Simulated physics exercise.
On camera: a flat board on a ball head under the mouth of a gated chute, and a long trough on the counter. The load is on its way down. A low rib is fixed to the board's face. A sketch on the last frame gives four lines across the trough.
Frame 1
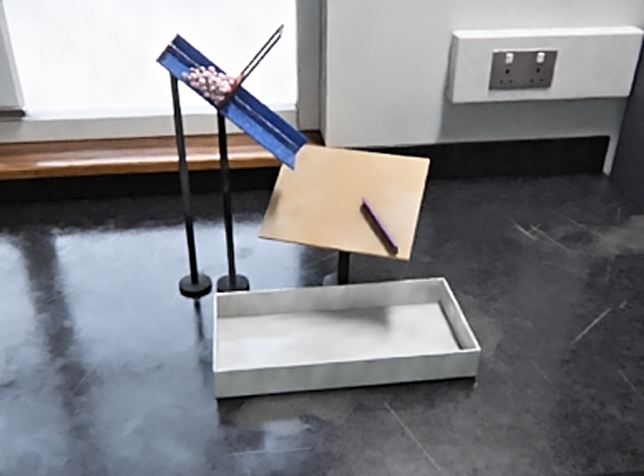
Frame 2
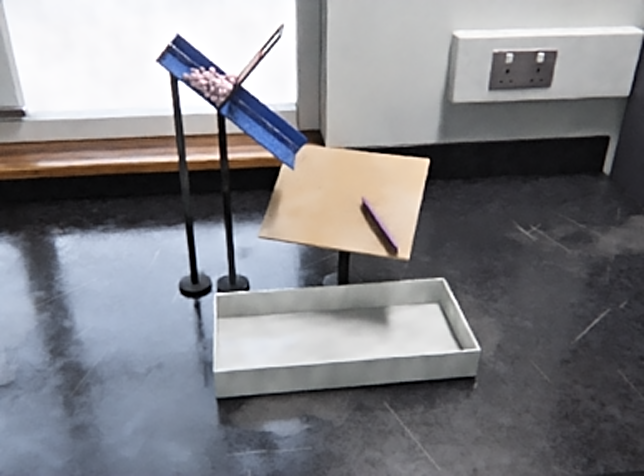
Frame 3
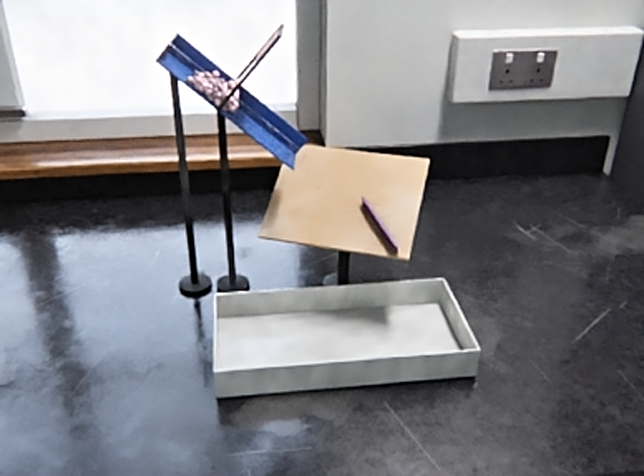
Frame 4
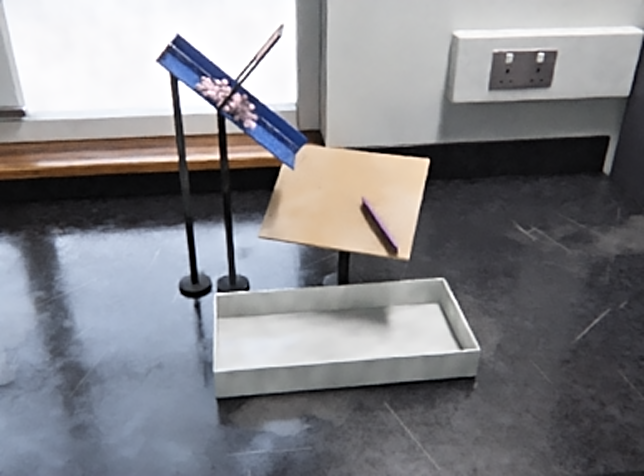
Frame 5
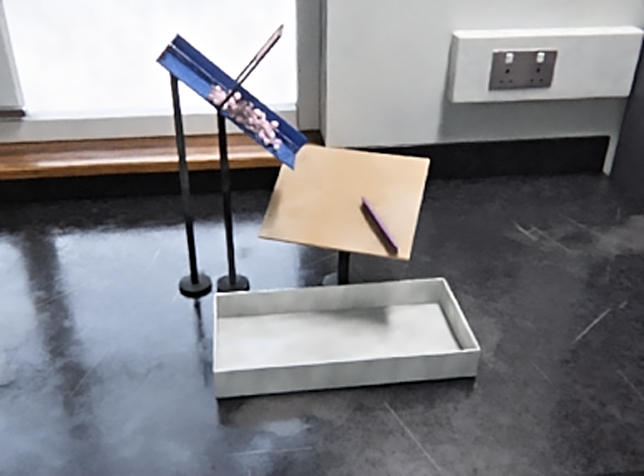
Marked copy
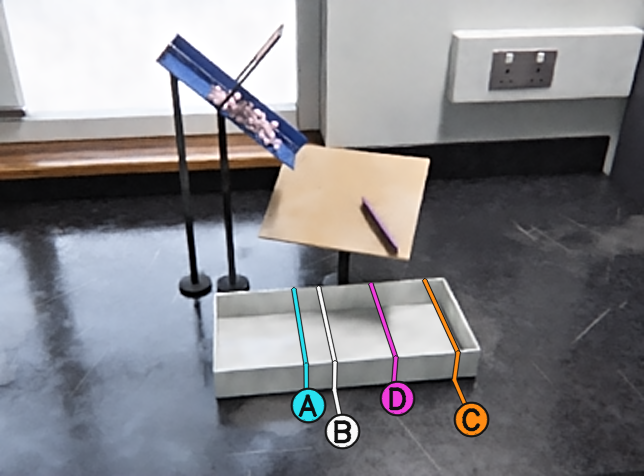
At the start, small pale pink beads sit bunched behind a thin stick-like gate in a sloping blue chute, above a tilted tan board and an empty white trough. The gate shifts slightly upright, then the beads slide past it down the chute to the right, spreading out toward its lower part.
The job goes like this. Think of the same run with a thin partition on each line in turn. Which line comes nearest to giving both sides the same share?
D.
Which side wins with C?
Left.
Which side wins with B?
Right.
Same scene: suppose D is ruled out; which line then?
Line B.
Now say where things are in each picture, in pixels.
The first picture shows load behind the gate at (212, 84), sugar pearls; lip of the chute at (294, 162), sloping fairly steeply.
The second picture shows middle of the board at (345, 197), tilted fairly steeply; middle of its low edge at (331, 247); of its high edge at (358, 151).
The third picture shows front corners of the trough at (215, 371) and (479, 350), empty; front of the load at (233, 110).
The fourth picture shows middle of the load at (231, 99); its front at (253, 126), about a third of the way to the lip; rib from (363, 197) to (397, 247).
The fifth picture shows middle of the load at (243, 111); its front at (278, 142), most of the way to the lip.
On the marked copy, line A crosses the front rim at (306, 363); line B crosses the front rim at (334, 361); line C crosses the front rim at (457, 351); line D crosses the front rim at (395, 356).
Choosing A, of what is caught, a stray few on the left of the divider, nearly all on the right.
Choosing B, of what is caught, about a quarter on the left of the divider, most on the right.
Choosing C, of what is caught, nearly all on the left of the divider, a small part on the right.
Choosing D, of what is caught, about two thirds on the left of the divider, about a third on the right.
